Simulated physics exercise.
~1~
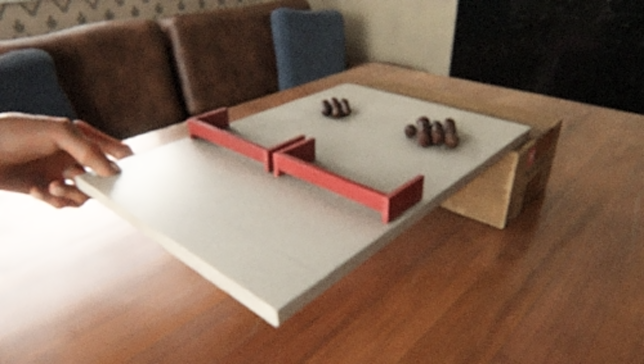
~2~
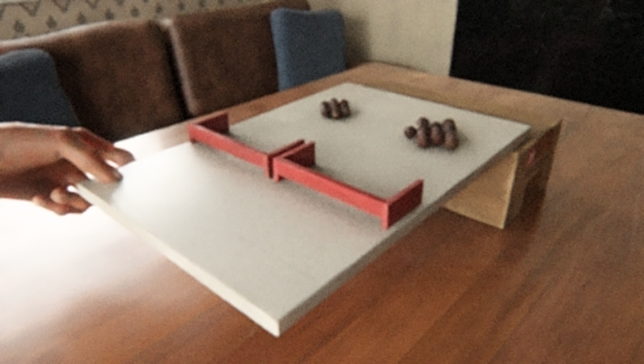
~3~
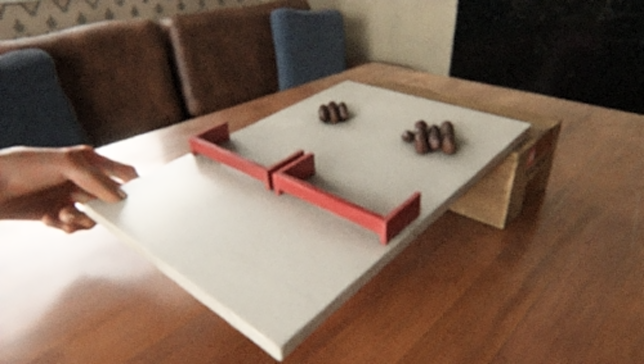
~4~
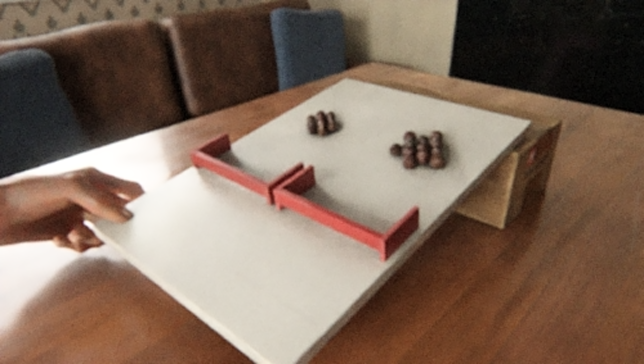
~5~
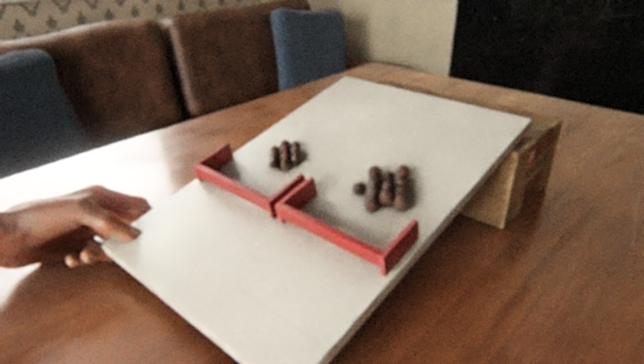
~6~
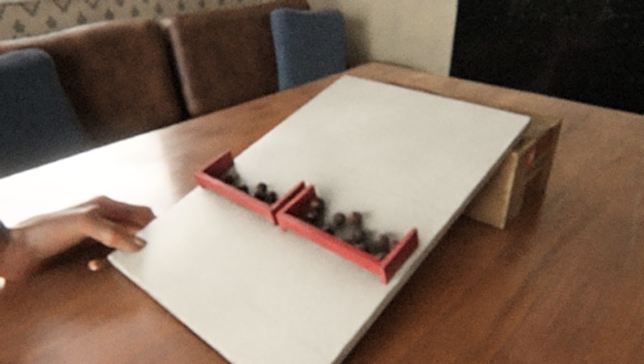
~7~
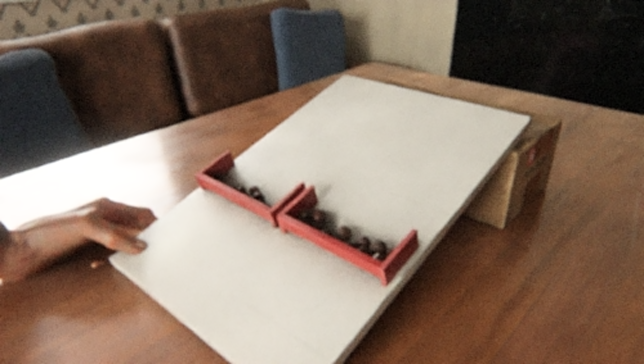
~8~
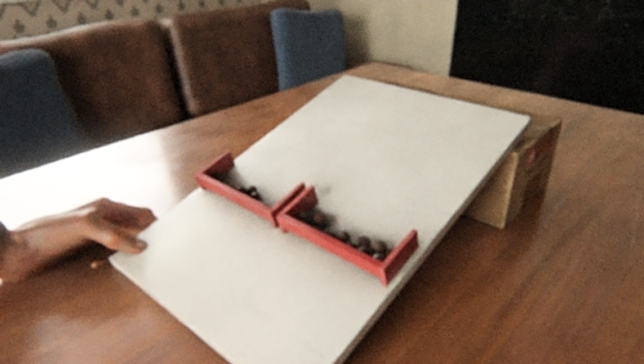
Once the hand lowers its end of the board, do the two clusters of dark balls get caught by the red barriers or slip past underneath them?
Both clusters are caught, with the near one and the far one each coming to rest against its own red barrier.
